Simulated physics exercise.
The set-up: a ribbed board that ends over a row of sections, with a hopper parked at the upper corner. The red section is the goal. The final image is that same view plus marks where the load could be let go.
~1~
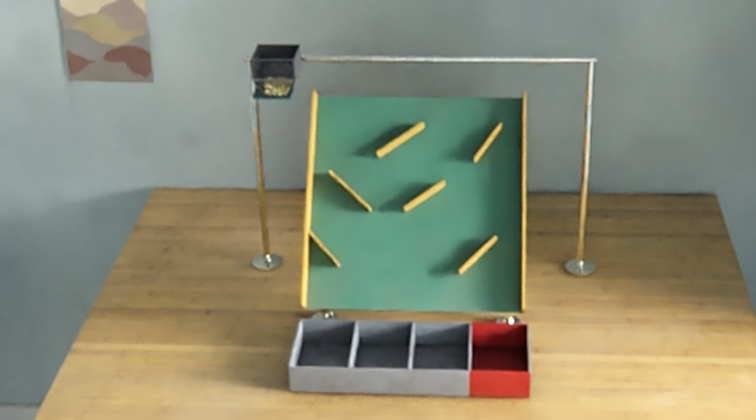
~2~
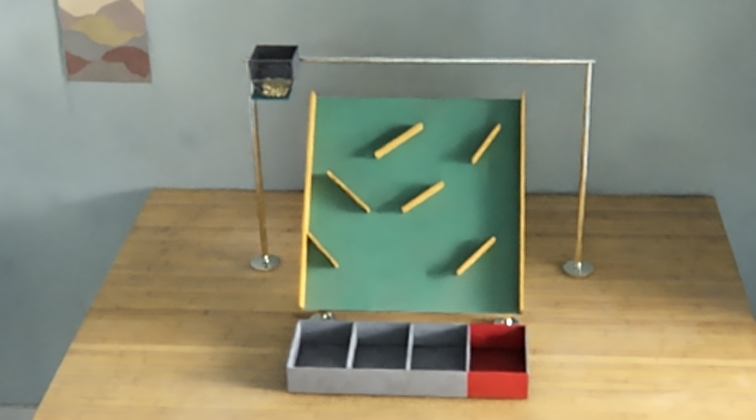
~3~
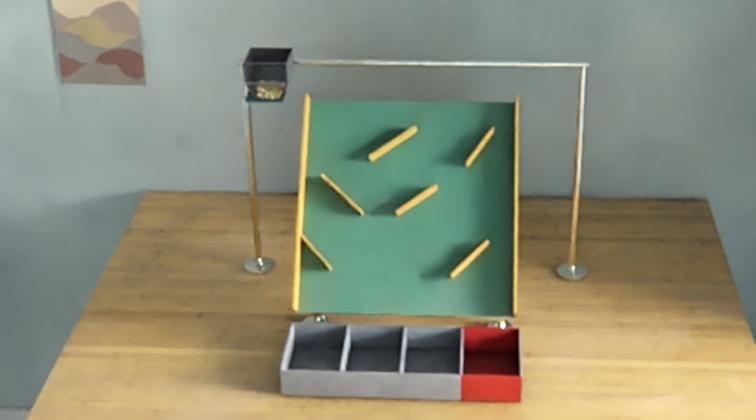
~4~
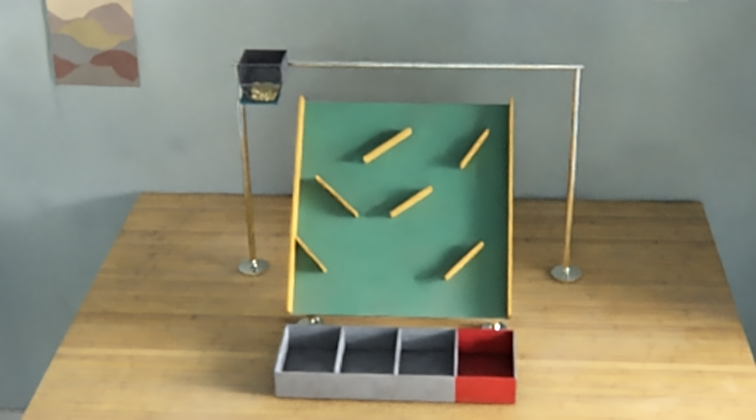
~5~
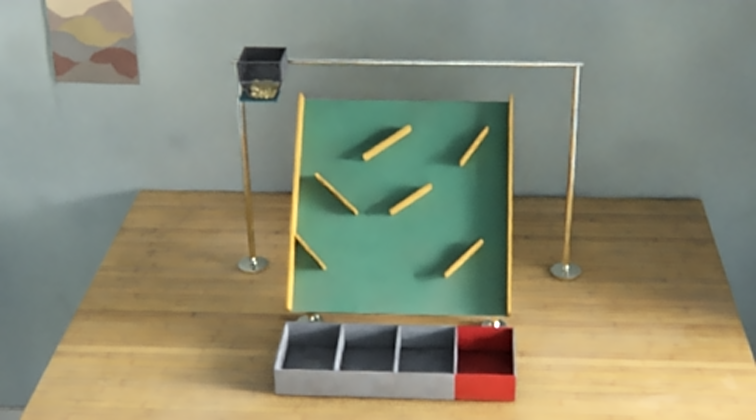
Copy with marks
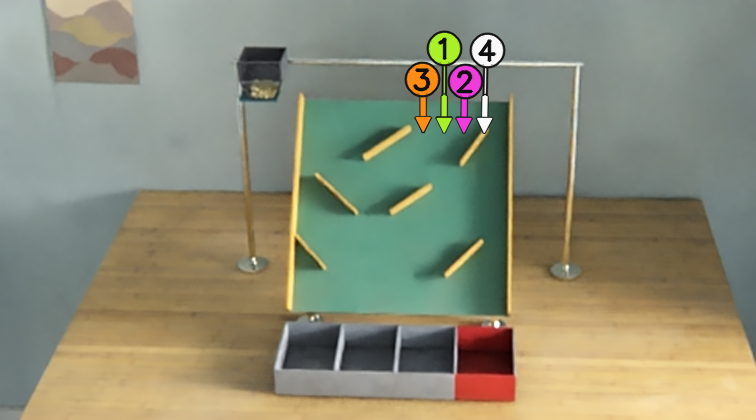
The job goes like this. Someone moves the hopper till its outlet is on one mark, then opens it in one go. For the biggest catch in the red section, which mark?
Take 4.
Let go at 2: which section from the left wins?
It is the third one.
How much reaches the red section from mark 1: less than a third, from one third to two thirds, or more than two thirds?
It is less than a third.
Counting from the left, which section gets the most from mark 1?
The third from the left.
On the marked copy, mark 1 meets the board at (444, 127); mark 2 meets the board at (463, 127); mark 3 meets the board at (423, 126); mark 4 meets the board at (484, 127).
With 1, none in the red section, nearly all in other sections.
With 2, none in the red section, nearly all in other sections, a small part outside the box.
With 3, none in the red section, nearly all in other sections, a small part outside the box.
With 4, about a third in the red section, about two thirds in other sections, a stray few outside the box.
